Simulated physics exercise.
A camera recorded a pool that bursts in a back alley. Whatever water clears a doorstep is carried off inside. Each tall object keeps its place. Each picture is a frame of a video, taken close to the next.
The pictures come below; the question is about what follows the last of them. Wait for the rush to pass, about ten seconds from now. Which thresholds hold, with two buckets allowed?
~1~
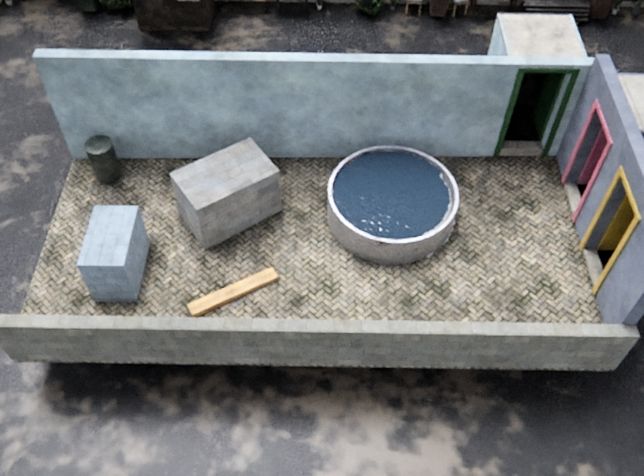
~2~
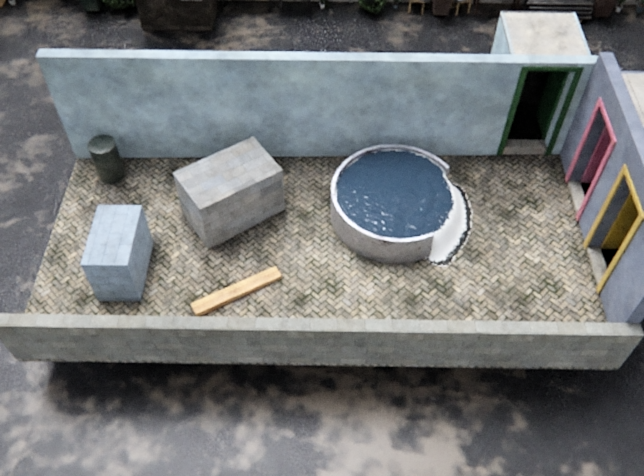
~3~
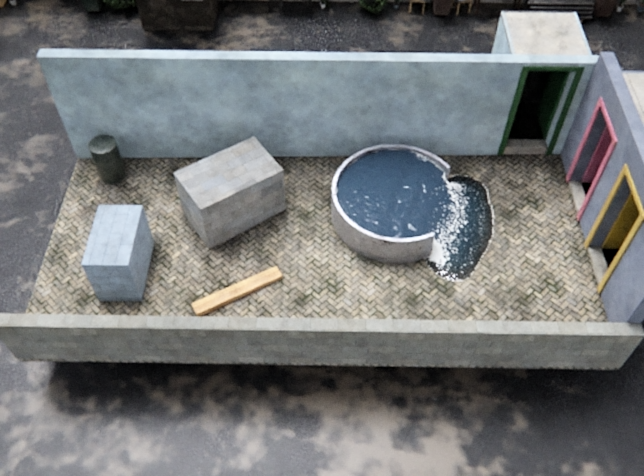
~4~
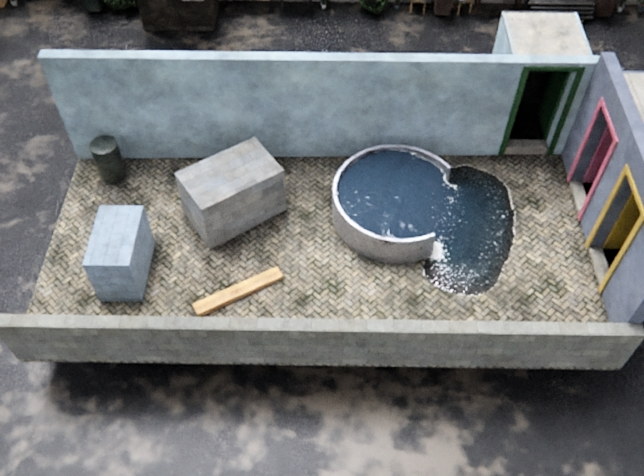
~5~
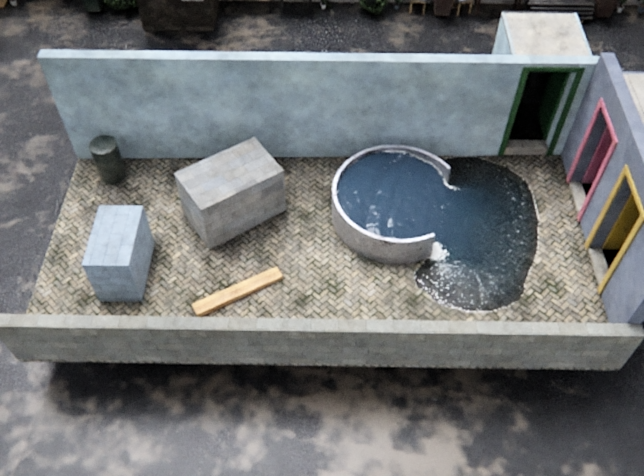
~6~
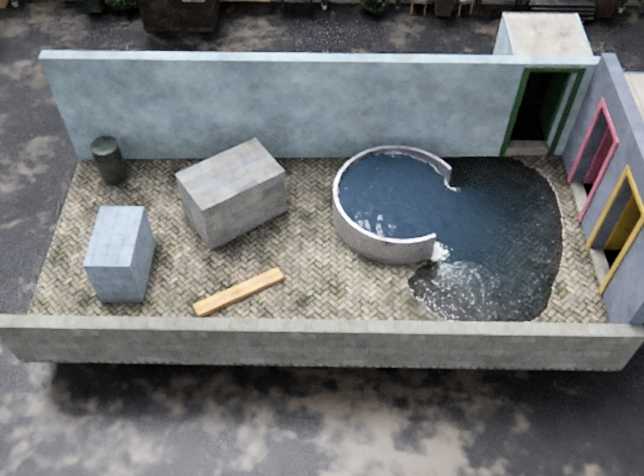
My prediction: The green door is not swamped; the yellow door is swamped; the pink door is swamped.
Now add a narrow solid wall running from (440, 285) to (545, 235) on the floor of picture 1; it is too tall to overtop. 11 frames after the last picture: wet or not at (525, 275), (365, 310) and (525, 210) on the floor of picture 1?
Untouched, submerged, submerged.
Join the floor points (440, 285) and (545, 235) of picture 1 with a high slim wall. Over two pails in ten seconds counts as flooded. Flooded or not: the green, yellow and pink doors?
Okay, so the green door ends up above, the yellow door comes in short, and the pink door ends up above.
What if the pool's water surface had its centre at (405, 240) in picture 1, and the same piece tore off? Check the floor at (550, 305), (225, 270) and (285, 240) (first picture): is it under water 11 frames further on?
First one gets inundated, next one stays unwetted, last one stays unwetted.
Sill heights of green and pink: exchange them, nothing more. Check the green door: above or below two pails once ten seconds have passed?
Result - green door crosses the line.
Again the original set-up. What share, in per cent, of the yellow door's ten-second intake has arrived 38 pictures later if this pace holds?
It should be near 100 percent of the ten-second total.
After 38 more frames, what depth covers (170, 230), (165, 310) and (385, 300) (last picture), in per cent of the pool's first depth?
About 0 per cent, then 2 per cent, then 10 per cent.
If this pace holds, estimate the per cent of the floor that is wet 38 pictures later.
Around 60 percent, give or take.
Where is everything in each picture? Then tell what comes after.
The round tank at (393, 194) is whole and still, in the first frame.
The front is at (435, 261), out from the gap at (454, 219), in the second frame.
Water pours out at (454, 220) and has run to (458, 277), in the third frame.
Water pours out at (455, 221) and has run to (477, 291), in the fourth frame.
Water pours out at (454, 222) and has run to (505, 302), in the fifth frame.
Water pours out at (455, 222) and has run to (532, 314), in the sixth frame.
A moment on, water covers 30 % of the floor; the green door wet at the sill, nothing in, the yellow door under two buckets in, the pink door under two buckets in.
Next, water covers 30 % of the floor; the green door wet at the sill, nothing in, the yellow door over two buckets in, the pink door far over two buckets in.
Then, water covers 35 % of the floor; the green door wet at the sill, nothing in, the yellow door far over two buckets in, the pink door far over two buckets in.
Later, water covers 60 % of the floor; the green door wet at the sill, nothing in, the yellow door far over two buckets in, the pink door far over two buckets in.
In the end, water covers 80 % of the floor; the green door wet at the sill, nothing in, the yellow door far over two buckets in, the pink door far over two buckets in.
